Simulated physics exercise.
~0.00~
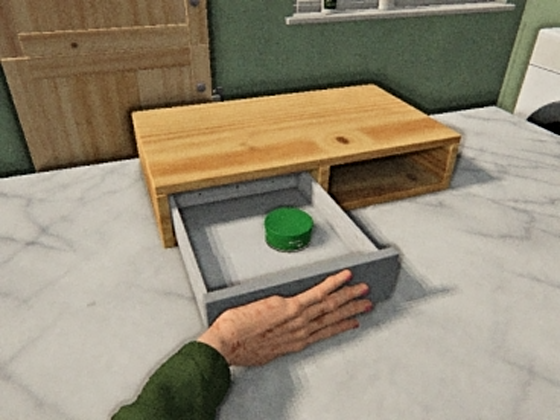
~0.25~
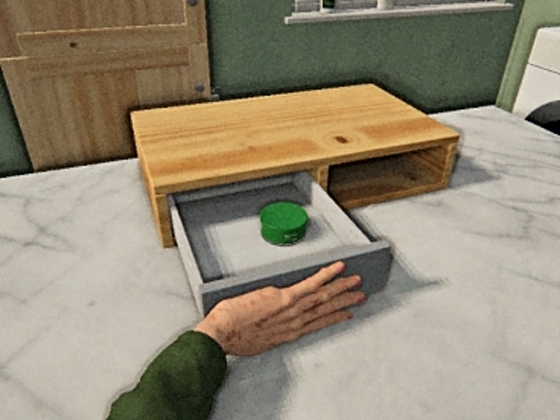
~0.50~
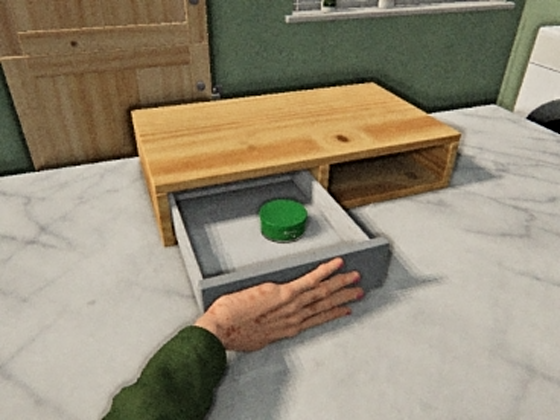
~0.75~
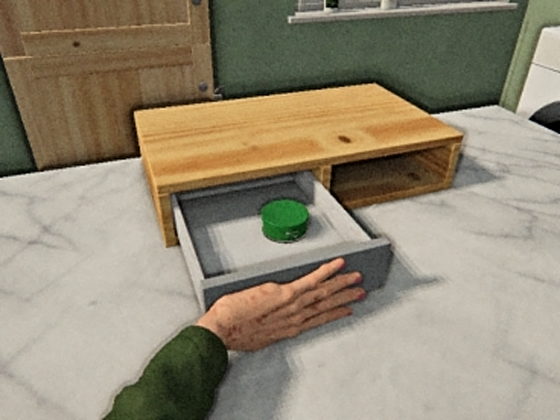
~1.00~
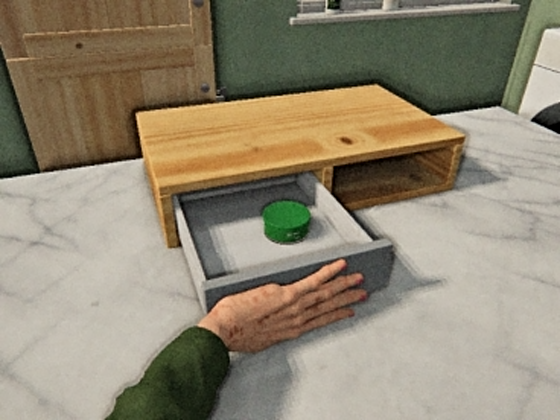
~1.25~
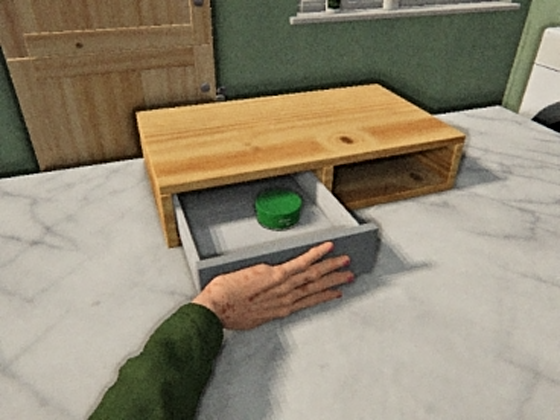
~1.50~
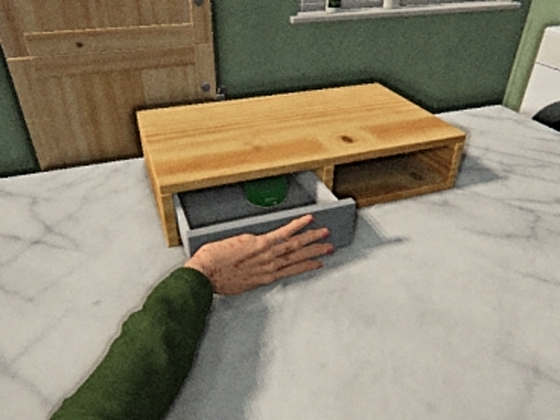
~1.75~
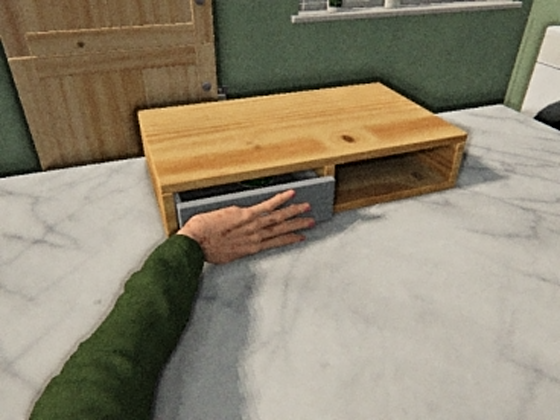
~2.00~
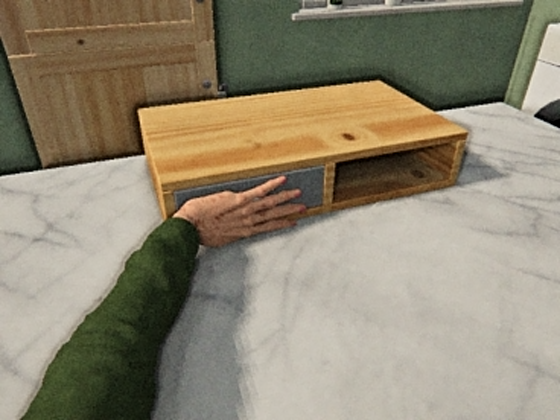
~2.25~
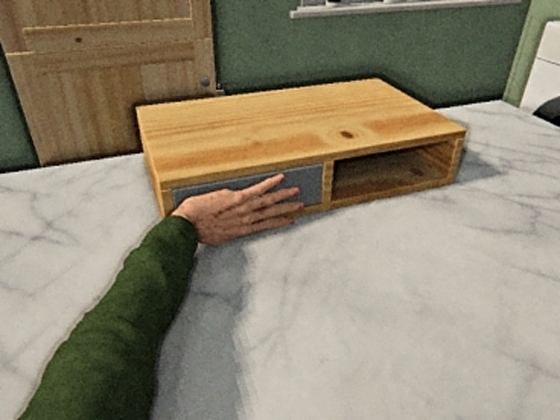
Grey drawer holding a round green tin sliding into a wooden chest under a hand's push and shutting flush.
